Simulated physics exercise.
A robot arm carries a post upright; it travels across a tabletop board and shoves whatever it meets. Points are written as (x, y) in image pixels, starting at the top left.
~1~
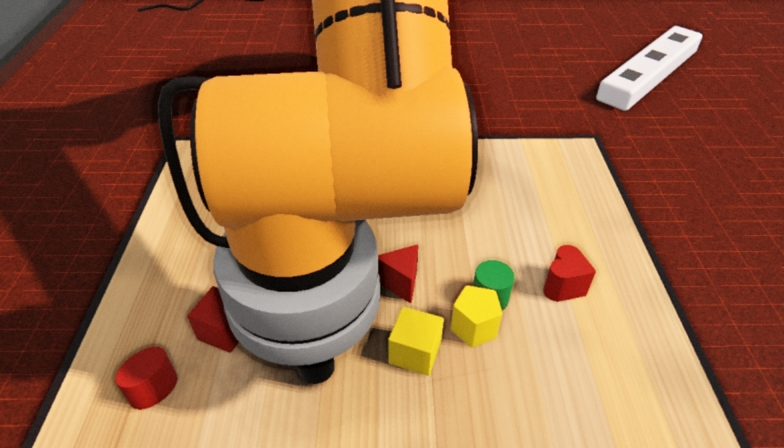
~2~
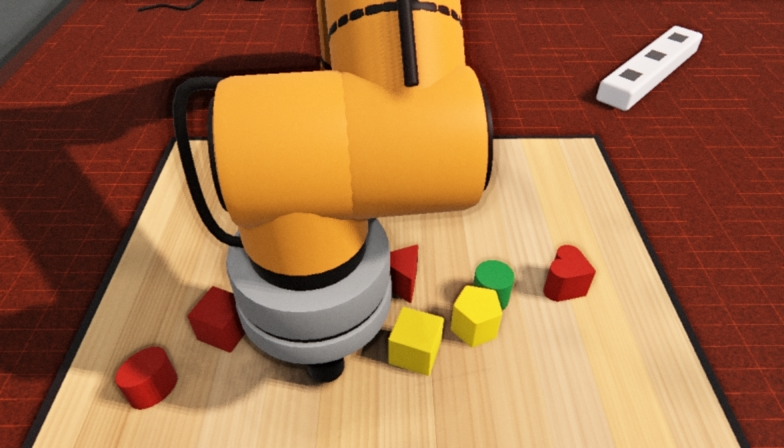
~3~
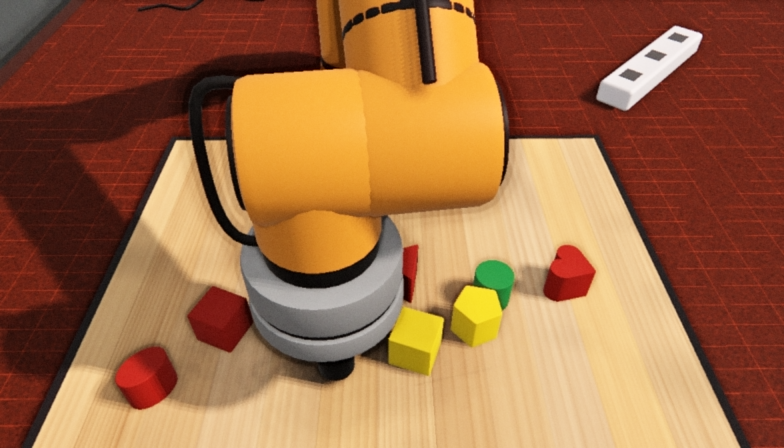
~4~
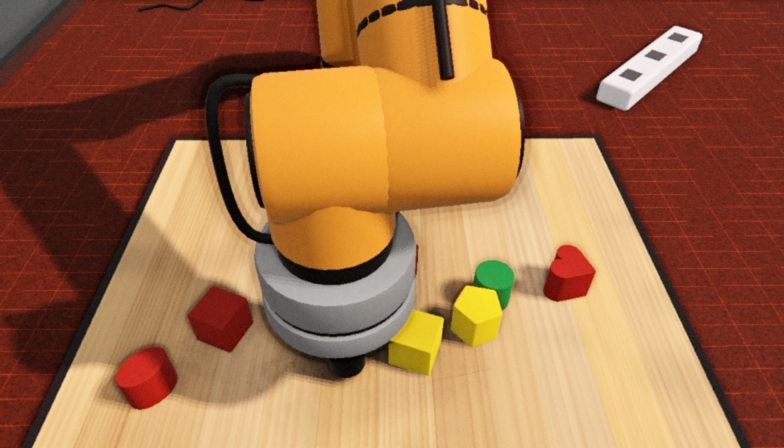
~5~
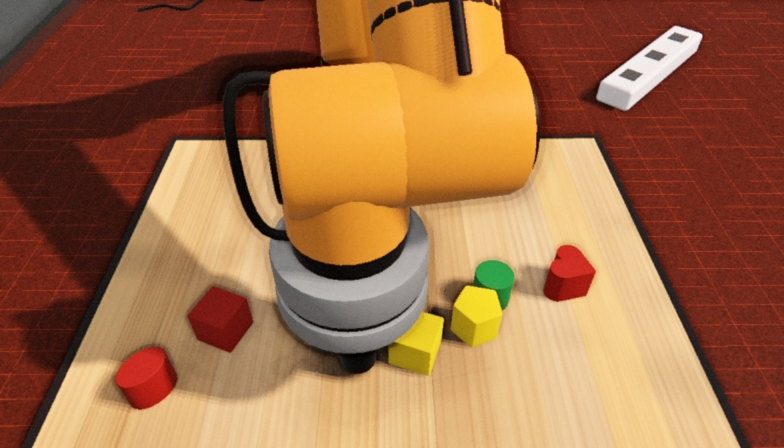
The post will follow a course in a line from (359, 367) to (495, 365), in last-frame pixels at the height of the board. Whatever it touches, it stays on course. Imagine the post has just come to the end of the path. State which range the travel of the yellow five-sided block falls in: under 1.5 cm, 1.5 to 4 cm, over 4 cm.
The shift is above 4 cm.
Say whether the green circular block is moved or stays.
The green circular block changes place.
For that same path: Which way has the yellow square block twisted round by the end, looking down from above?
I'd predict that, seen from above, the yellow square block rotates counter-clockwise.
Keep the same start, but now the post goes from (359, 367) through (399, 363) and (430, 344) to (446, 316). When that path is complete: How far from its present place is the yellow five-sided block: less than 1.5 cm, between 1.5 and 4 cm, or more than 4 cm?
Goes over 4 cm.
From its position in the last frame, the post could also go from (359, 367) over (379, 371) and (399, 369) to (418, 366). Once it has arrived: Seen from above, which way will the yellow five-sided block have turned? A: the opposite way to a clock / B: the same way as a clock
It's B.
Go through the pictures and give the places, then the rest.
Lower end of the post (317, 368), tops of blocks, red triangle (401, 259), yellow square block (416, 329), yellow five-sided block (479, 303), green circular block (495, 274), in the first frame.
Post (327, 367), blocks as before, in the second frame.
Post (337, 365), blocks as before, in the third frame.
Post (348, 363), blocks as before, in the fourth frame.
Post (358, 359), red triangle hidden, yellow square block (416, 329), yellow five-sided block (479, 303), green circular block (495, 274), in the fifth frame.
What follows on the original path. One third of the way, post (405, 358); yellow square block (442, 319), turned 25° anticlockwise; yellow five-sided block (482, 301), turned 15° clockwise.
Two thirds of the way, post (452, 357); yellow square block (473, 313), turned 65° anticlockwise; yellow five-sided block (501, 291); green circular block (502, 261).
At the end, post (497, 356); red triangle not moved; yellow square block (507, 309), turned 95° anticlockwise; yellow five-sided block (518, 279), turned 30° anticlockwise; green circular block (503, 251).
